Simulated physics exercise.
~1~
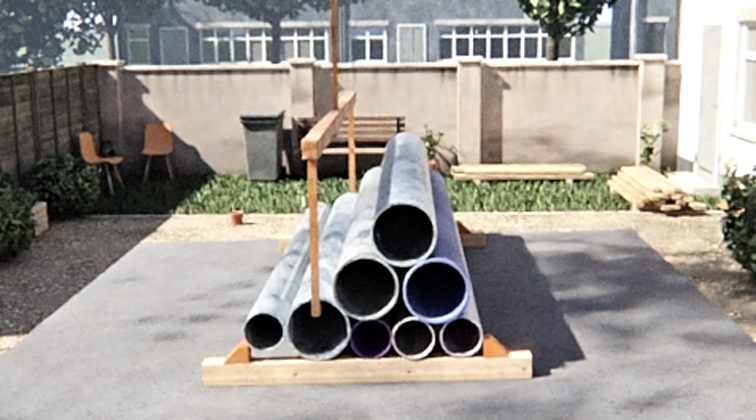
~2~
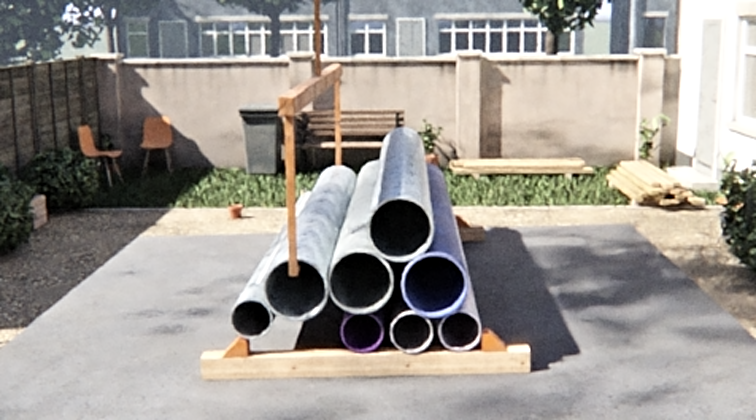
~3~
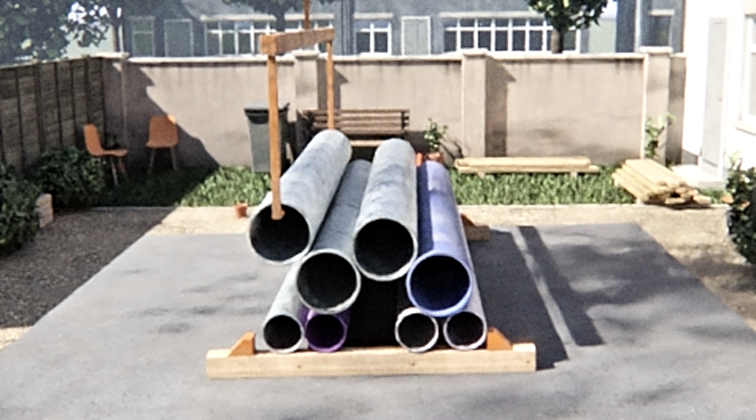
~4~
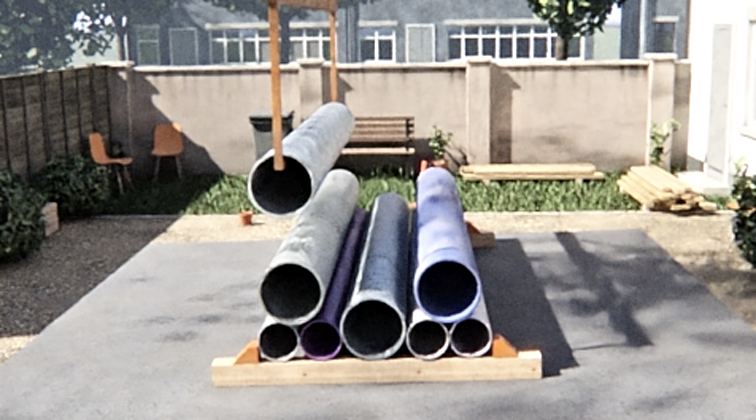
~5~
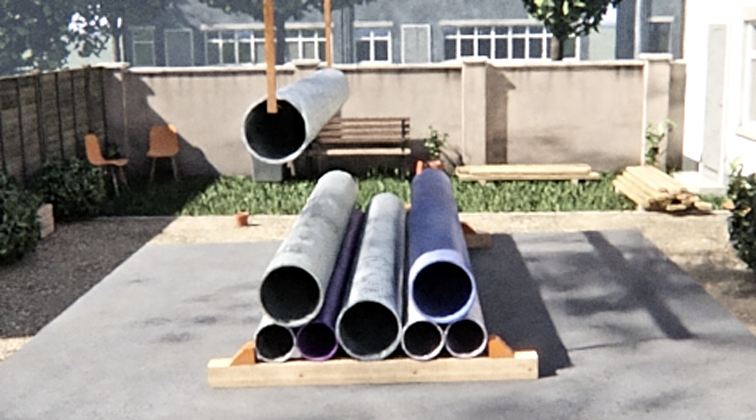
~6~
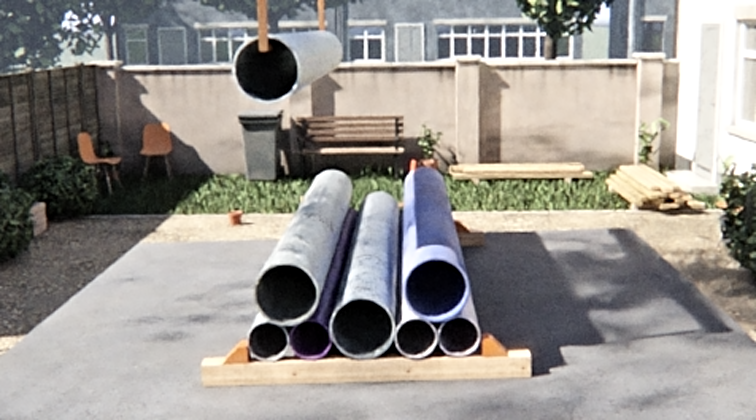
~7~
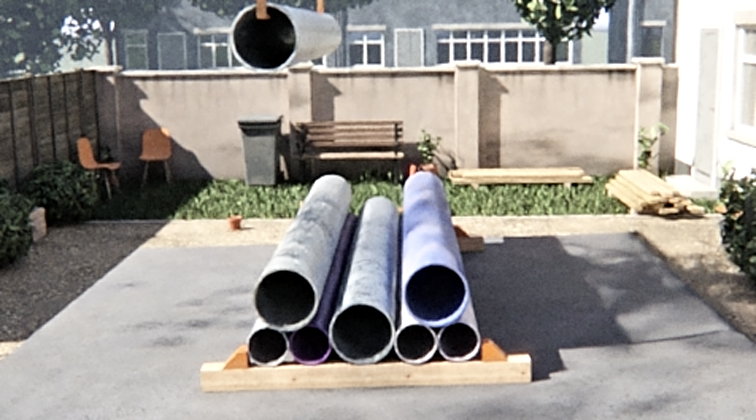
A stack of grey steel pipes, with one blue pipe at the right and a small purple one in the bottom row, lies end-on between orange chocks on a timber base in a walled yard. The slightly swaying view faces the open ends, with chairs, a bin and a bench behind. An orange lifting frame raises a large pipe from the lower left. Its neighbours shift, the purple pipe rolls left, and the top pipe sinks into the middle. The hooked pipe rises clear and hangs high above the settled stack, the blue pipe still in place.
